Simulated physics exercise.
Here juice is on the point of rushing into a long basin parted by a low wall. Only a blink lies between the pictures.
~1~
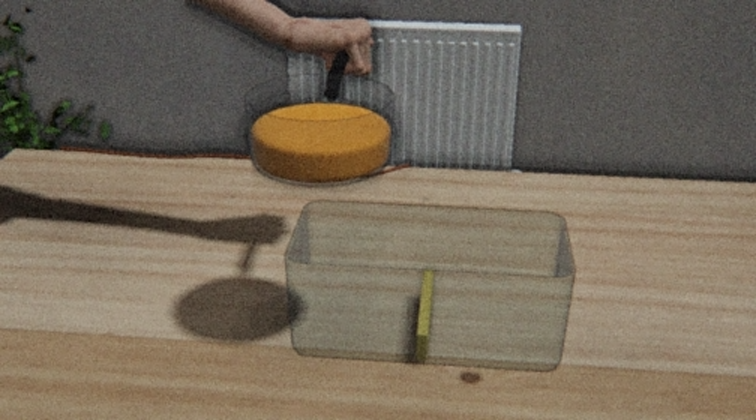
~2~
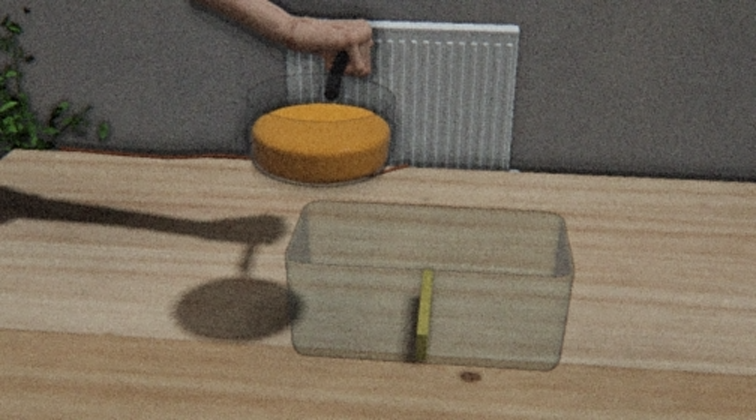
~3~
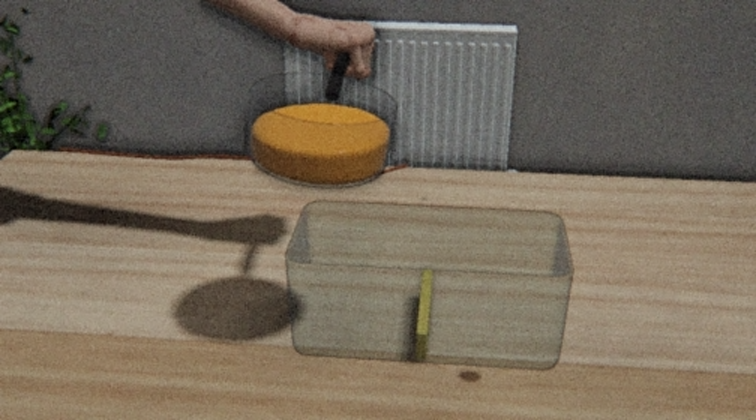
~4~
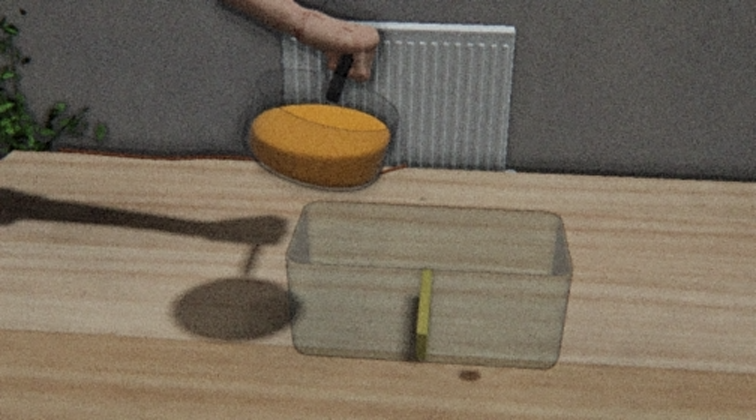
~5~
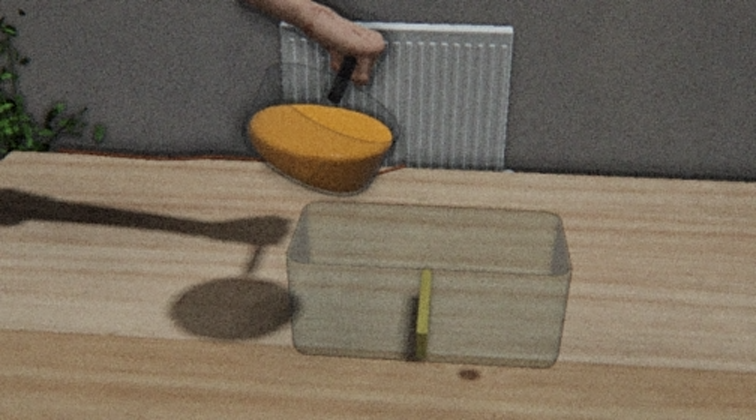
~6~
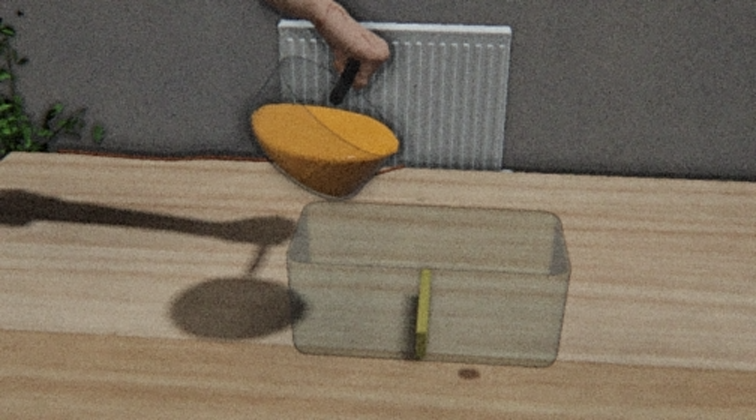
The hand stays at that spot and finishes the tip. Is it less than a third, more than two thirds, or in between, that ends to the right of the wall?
Once it settles, the part right of the wall is a third to two thirds, I'd say.
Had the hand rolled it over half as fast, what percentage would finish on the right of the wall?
It comes to 55 per cent or so.
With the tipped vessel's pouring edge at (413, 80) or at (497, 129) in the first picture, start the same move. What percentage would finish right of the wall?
First about 70, then 85 per cent.
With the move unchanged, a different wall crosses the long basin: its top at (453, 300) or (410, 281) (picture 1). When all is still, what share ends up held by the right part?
It works out to around 10 per cent for the first and around 60 per cent for the second.
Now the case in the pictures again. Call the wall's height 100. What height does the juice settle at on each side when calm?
On the left roughly 50, on the right roughly 40.
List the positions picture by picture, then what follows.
In the first picture, tilt 0°; pouring edge (393, 101); surface from (254, 121) to (390, 127); the long basin's rim runs from (296, 231) to (569, 245); the wall's top is at (426, 301).
In the second picture, tilt 2°; pouring edge (394, 103); surface from (254, 121) to (390, 128).
In the third picture, tilt 7°; pouring edge (396, 110); surface from (254, 121) to (390, 130).
In the fourth picture, tilt 15°; pouring edge (398, 121); surface from (253, 120) to (391, 133).
In the fifth picture, tilt 25°; pouring edge (398, 135); surface from (251, 117) to (393, 135).
In the sixth picture, tilt 38°; pouring edge (395, 150); surface from (253, 110) to (392, 138); 1 per cent is over the edge.
A moment on, the tilt is 93° and 27 per cent is still to pour, 12 is left of the wall and 23 right of it.
Next, the tilt is 100° and 9 per cent is still to pour, 41 is left of the wall and 44 right of it.
Then the tilt is 100° and 1 per cent is still to pour, 53 is left of the wall and 43 right of it.
Later the tilt is 100° and 0 per cent is still to pour, 55 is left of the wall and 43 right of it.
In the end 55 per cent lies left of the wall, 44 right of it and 1 outside.
